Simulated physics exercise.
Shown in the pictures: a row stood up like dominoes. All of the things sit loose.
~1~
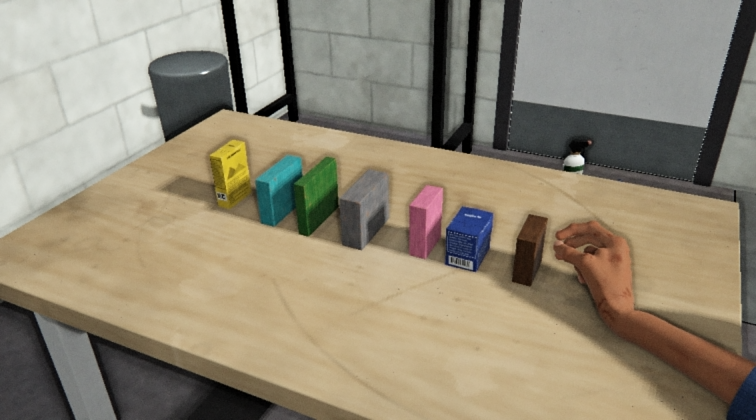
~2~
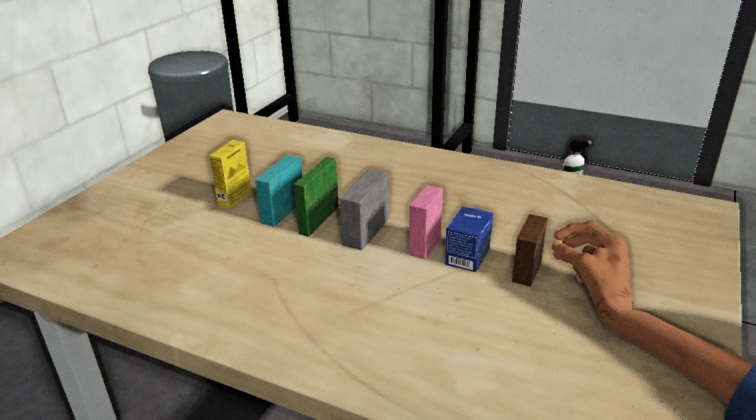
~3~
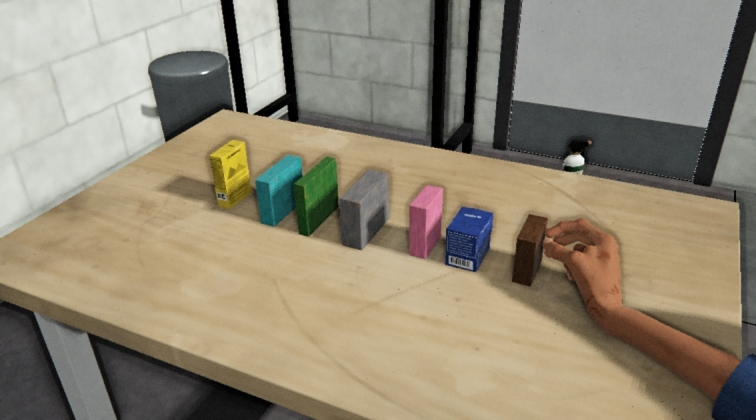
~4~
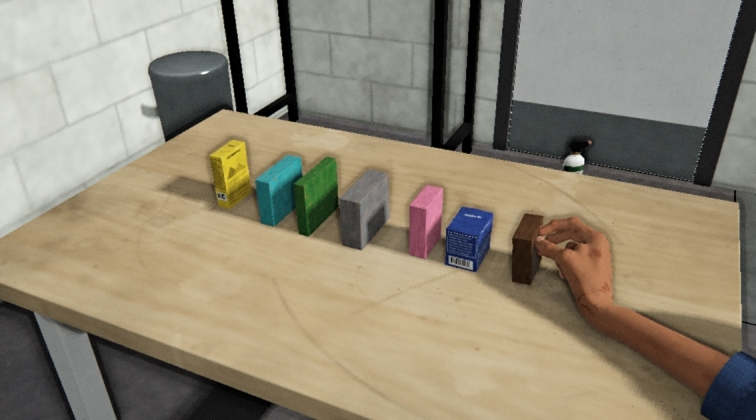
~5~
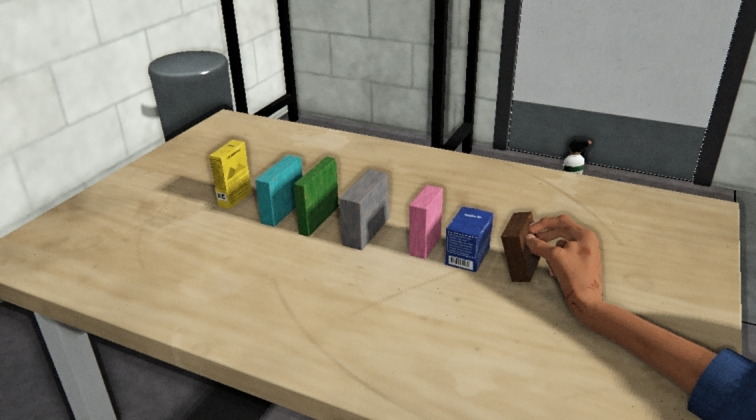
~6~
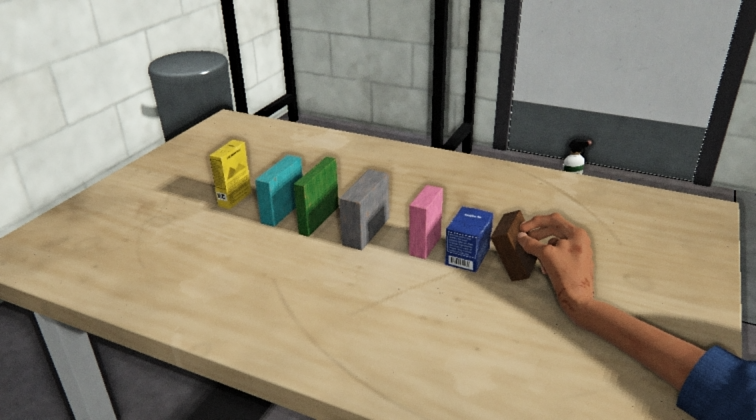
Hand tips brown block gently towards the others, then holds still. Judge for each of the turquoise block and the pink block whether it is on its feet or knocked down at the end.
Turquoise block - on its feet; pink block - on its feet.
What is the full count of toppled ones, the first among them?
Total: 1.
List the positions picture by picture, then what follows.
The first picture shows turquoise block (281, 190); pink block (426, 222).
The second picture shows grey block (365, 209); green board (318, 196).
The third picture shows blue packet (469, 239); grey block (365, 209).
The fourth picture shows brown block 5° over; green board (318, 196); blue packet (469, 239).
The fifth picture shows brown block 17° over; grey block (365, 209); green board (318, 196).
The sixth picture shows brown block 29° over; turquoise block (281, 190); pink block (426, 222).
Then, 0.10 s past the last view, brown block 49° over.
Then, 0.20 s past the last view, brown block 89° over; blue packet displaced a little.
Finally, all 5 still in place. Final places as the last picture's camera would see them, turquoise block near (281, 190), pink block near (426, 222).
